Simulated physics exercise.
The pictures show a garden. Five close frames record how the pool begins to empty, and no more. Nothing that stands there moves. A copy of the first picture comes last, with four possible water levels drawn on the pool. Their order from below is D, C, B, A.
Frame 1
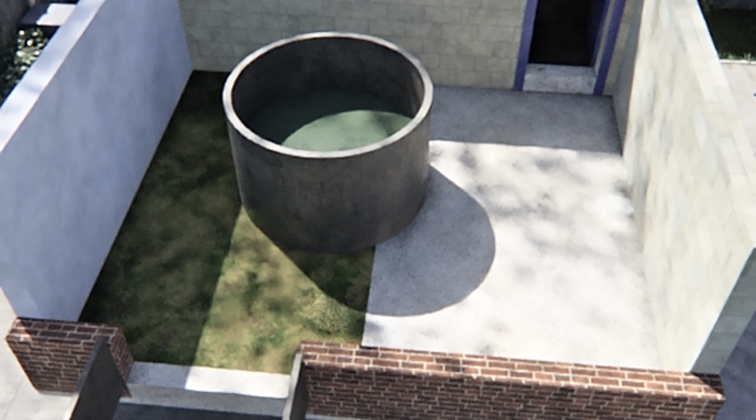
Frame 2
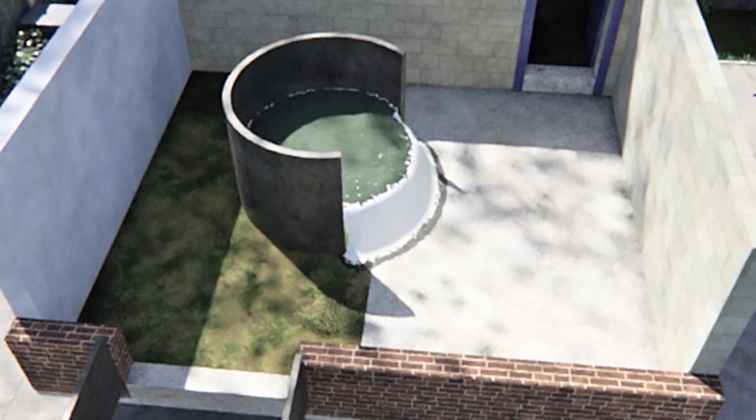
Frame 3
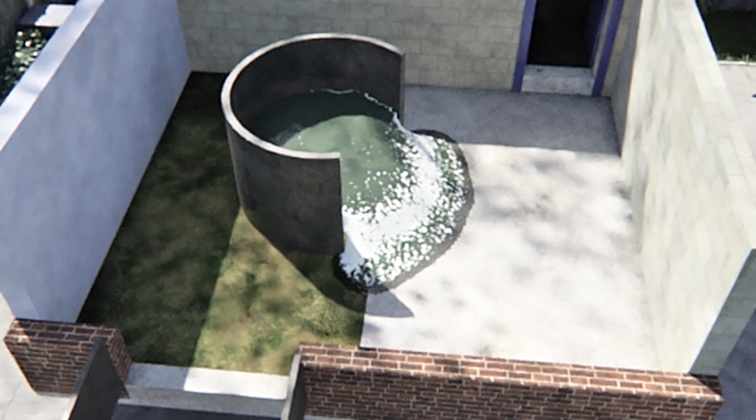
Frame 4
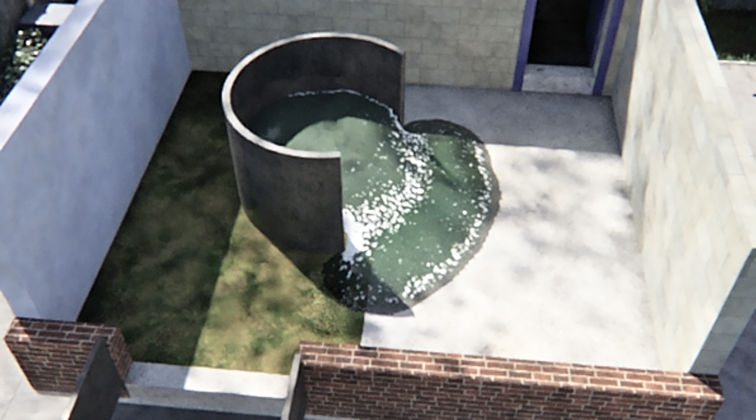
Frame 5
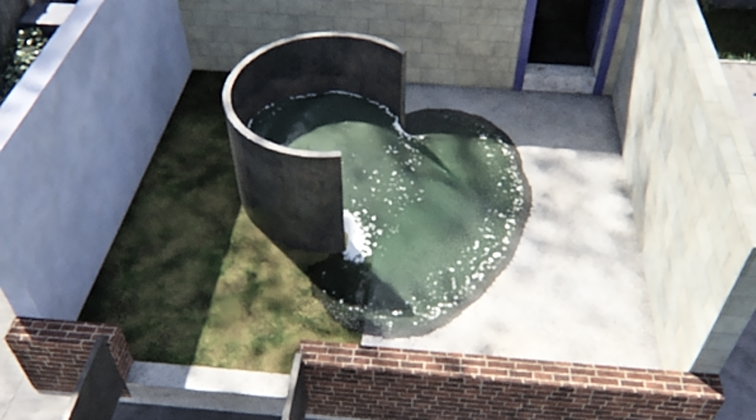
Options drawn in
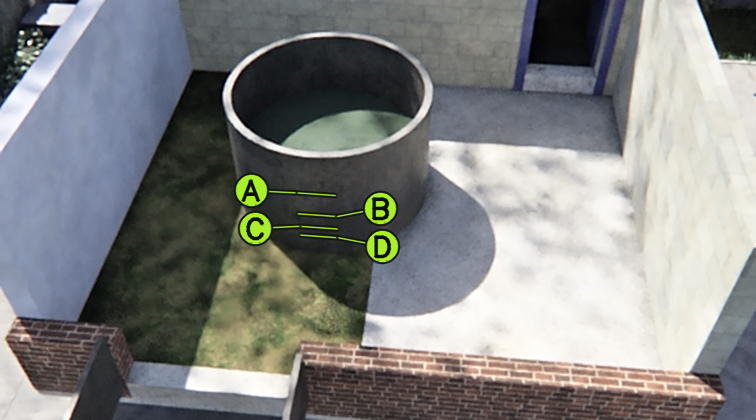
The clip shows a round, dark-walled pool of still green water in a walled garden; then part of its right side disappears, and the water pours out, spreading in a foamy, widening sheet across the pale paving and grass.
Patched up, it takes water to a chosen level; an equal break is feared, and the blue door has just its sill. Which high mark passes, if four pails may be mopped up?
Choose A.
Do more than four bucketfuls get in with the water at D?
No, that is safe.
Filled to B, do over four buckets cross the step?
No, that is safe.
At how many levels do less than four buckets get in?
All four.
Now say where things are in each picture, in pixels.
The first picture shows water in the pool at rest, its middle at (332, 142); foot of the blue doorway at (558, 92); open gate at (209, 329).
The second picture shows front seen at (345, 224), 3 % of the ground wet.
The third picture shows front seen at (352, 281), 7 % of the ground wet.
The fourth picture shows front seen at (349, 299), 12 % of the ground wet.
The fifth picture shows front seen at (466, 118), 19 % of the ground wet.
On the marked copy, A at (315, 194); B at (317, 215); C at (318, 227); D at (319, 236); from the bottom up D, C, B, A.
With A, a splash gets over, under a bucket.
With B, nothing gets over.
With C, nothing gets over.
With D, nothing gets over.
